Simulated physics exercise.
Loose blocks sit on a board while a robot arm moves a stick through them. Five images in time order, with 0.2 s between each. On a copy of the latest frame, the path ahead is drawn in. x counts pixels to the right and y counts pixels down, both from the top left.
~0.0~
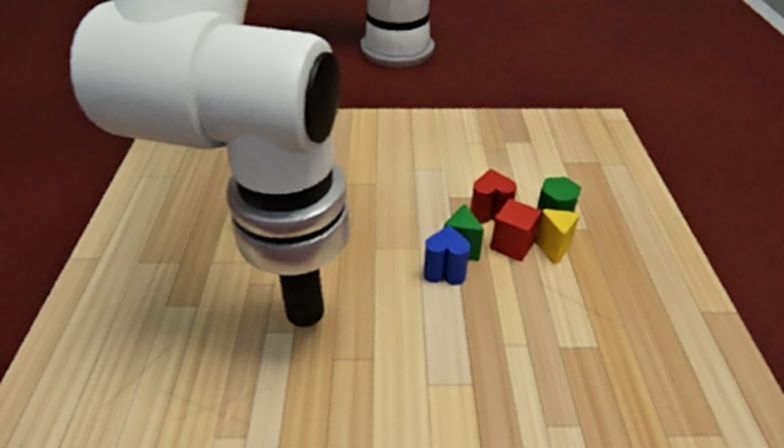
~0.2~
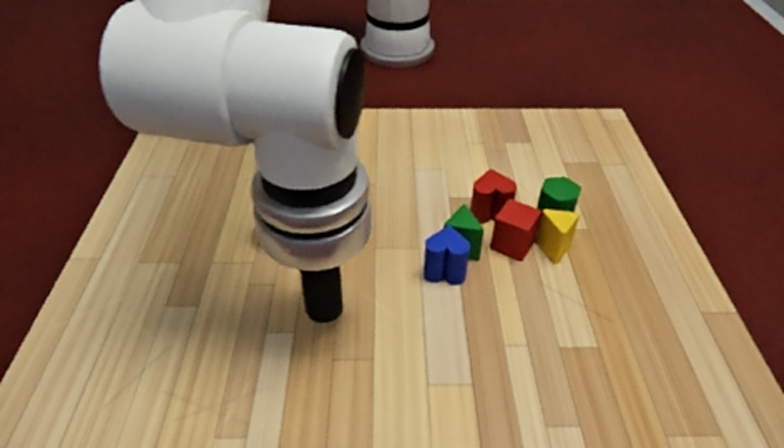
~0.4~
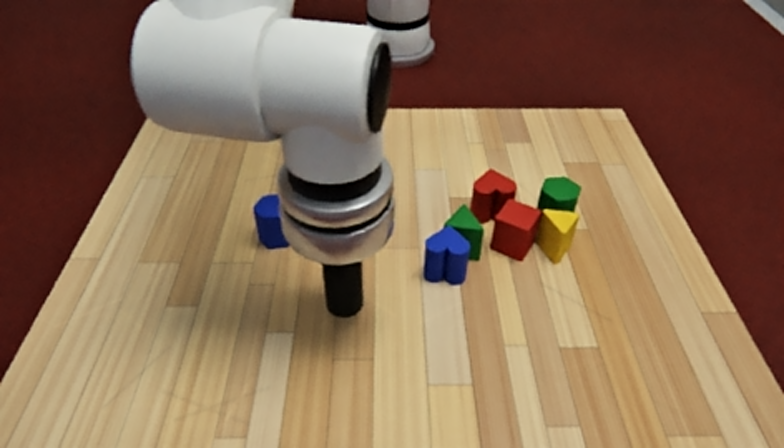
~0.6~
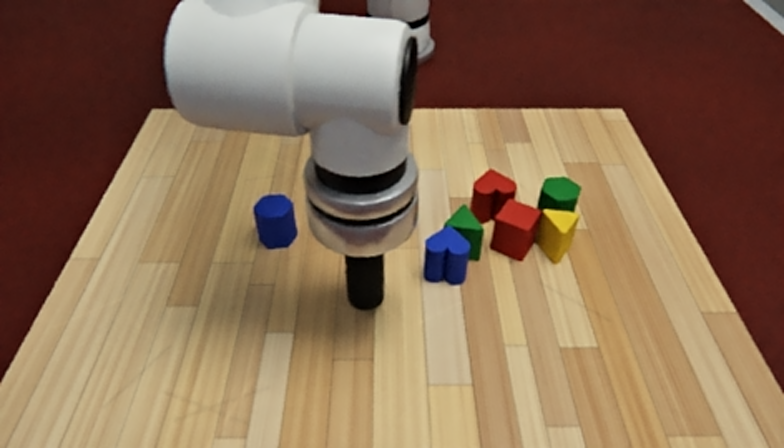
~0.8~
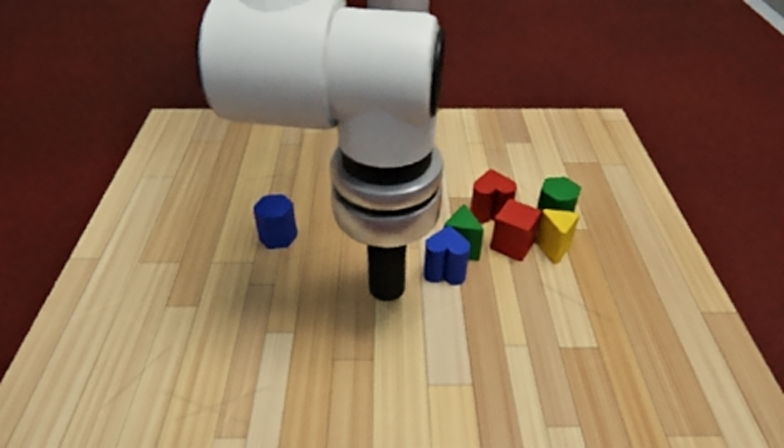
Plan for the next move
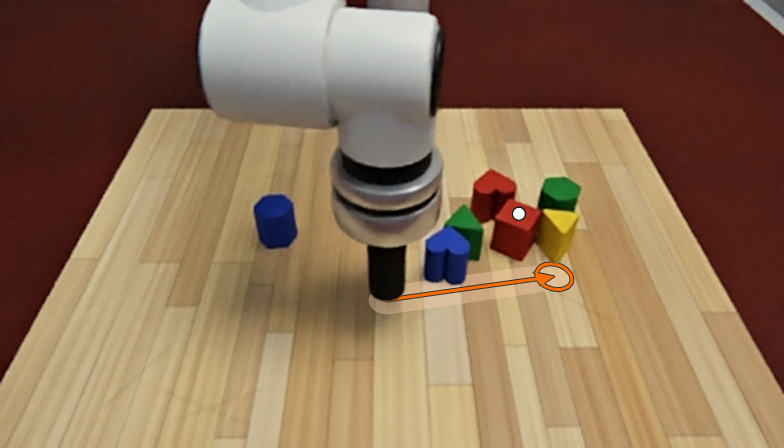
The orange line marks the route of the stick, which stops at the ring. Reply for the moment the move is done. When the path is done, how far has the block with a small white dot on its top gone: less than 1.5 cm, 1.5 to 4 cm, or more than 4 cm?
It slides not even 1.5 cm.
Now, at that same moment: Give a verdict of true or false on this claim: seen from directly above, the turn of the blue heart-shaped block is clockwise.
The statement is incorrect.
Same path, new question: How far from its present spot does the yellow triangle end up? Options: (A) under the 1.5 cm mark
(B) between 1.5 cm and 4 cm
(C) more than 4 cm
A (under the 1.5 cm mark)
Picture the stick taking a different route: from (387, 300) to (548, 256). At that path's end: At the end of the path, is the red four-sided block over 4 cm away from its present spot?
My answer is no.
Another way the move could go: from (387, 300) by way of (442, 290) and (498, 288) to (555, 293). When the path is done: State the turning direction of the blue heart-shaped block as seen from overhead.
Counterclockwise from above.
Path on the board, from (387, 300) directly to (554, 276); the dot is on the red four-sided block.
What follows on the original path. One third of the way, stick (447, 280); blue heart-shaped block (455, 235); green triangle (466, 215), turned 15° clockwise.
Two thirds of the way, stick (505, 272); blue heart-shaped block (458, 233), turned 25° anticlockwise; green triangle (465, 214), turned 20° clockwise.
At the end, stick (558, 264); blue heart-shaped block (458, 233), turned 25° anticlockwise; green triangle (465, 214), turned 20° clockwise; red four-sided block in place; yellow triangle in place.
